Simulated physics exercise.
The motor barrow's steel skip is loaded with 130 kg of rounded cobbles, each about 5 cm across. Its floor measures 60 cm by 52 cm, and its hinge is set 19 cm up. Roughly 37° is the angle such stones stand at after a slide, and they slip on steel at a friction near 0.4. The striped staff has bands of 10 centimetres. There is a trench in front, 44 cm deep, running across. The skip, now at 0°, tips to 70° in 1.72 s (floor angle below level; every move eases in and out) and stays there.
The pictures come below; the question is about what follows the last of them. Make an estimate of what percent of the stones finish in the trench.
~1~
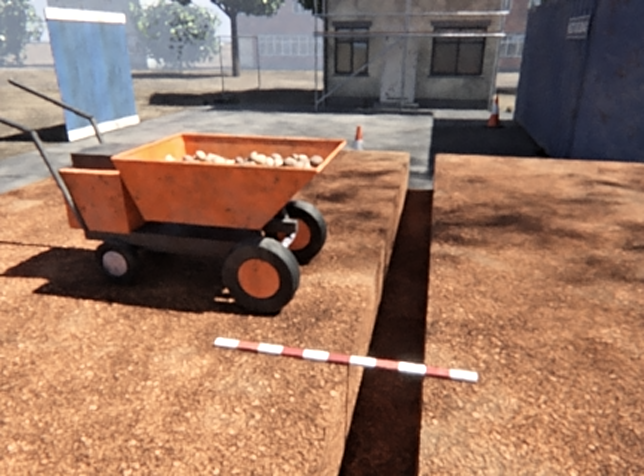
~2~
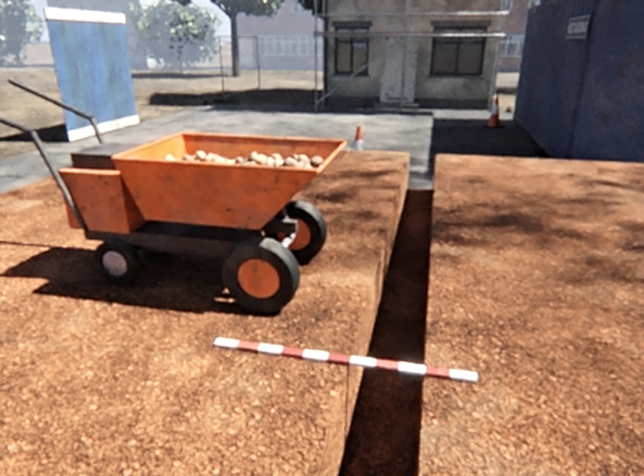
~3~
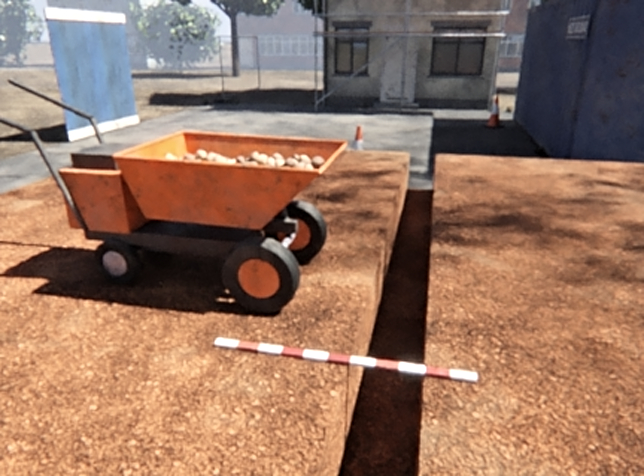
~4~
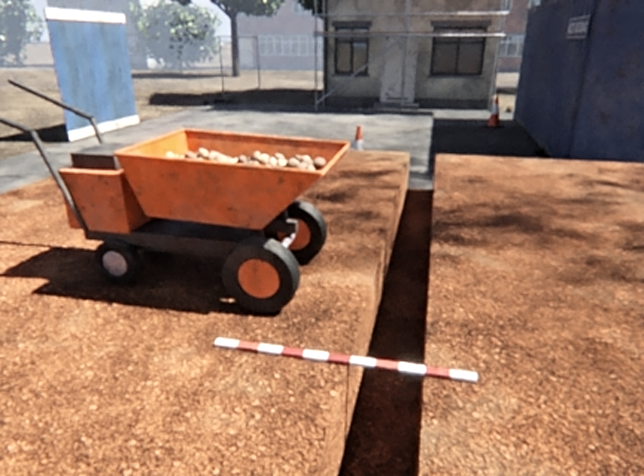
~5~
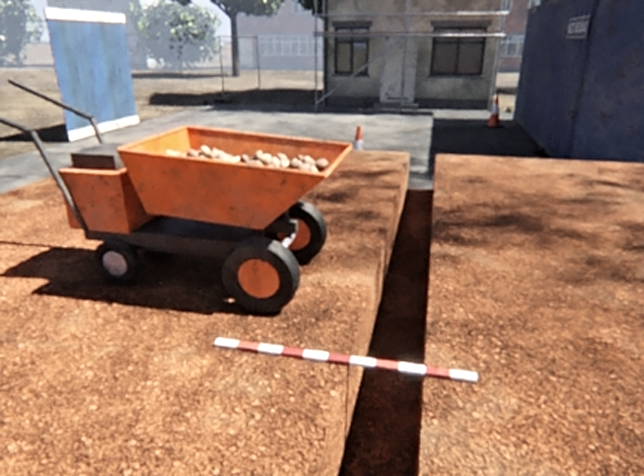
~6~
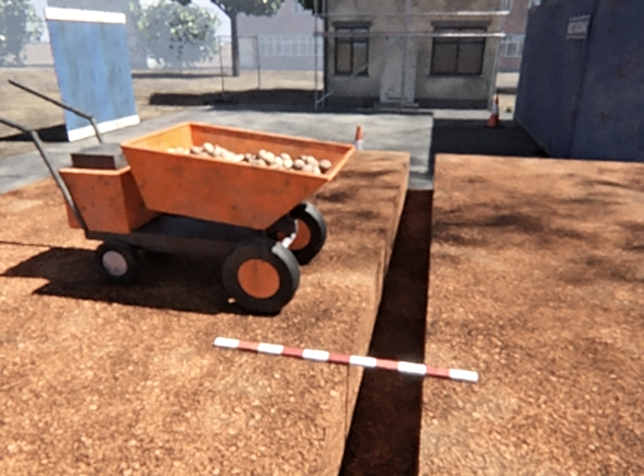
About 68 percent.
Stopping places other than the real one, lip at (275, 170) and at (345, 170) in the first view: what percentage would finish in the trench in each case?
Around 100 and then 40 percent.
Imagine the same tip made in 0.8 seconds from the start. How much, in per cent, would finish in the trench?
Estimate: About 55 %.
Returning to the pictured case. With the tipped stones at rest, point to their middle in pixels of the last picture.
Their middle ends up near (411, 347).
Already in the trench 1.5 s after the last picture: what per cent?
I'd put it near 35 per cent.
Then, 1.0 s after the last picture the floor is at 59°, 100 % in the skip; the foremost stones are at (394, 252).
Then, 1.5 s after the last picture the floor is at 70°, 44 % in the skip, 35 % in the trench, 21 % past the trench; the foremost stones are at (523, 303).
Then, 1.9 s after the last picture the floor is at 70°, 14 % in the skip, 53 % in the trench, 33 % past the trench; the foremost stones are at (601, 314).
Then, 3.8 s after the last picture the floor is at 70°, 0 % in the skip, 68 % in the trench, 32 % past the trench; the foremost stones are past the picture's edge.
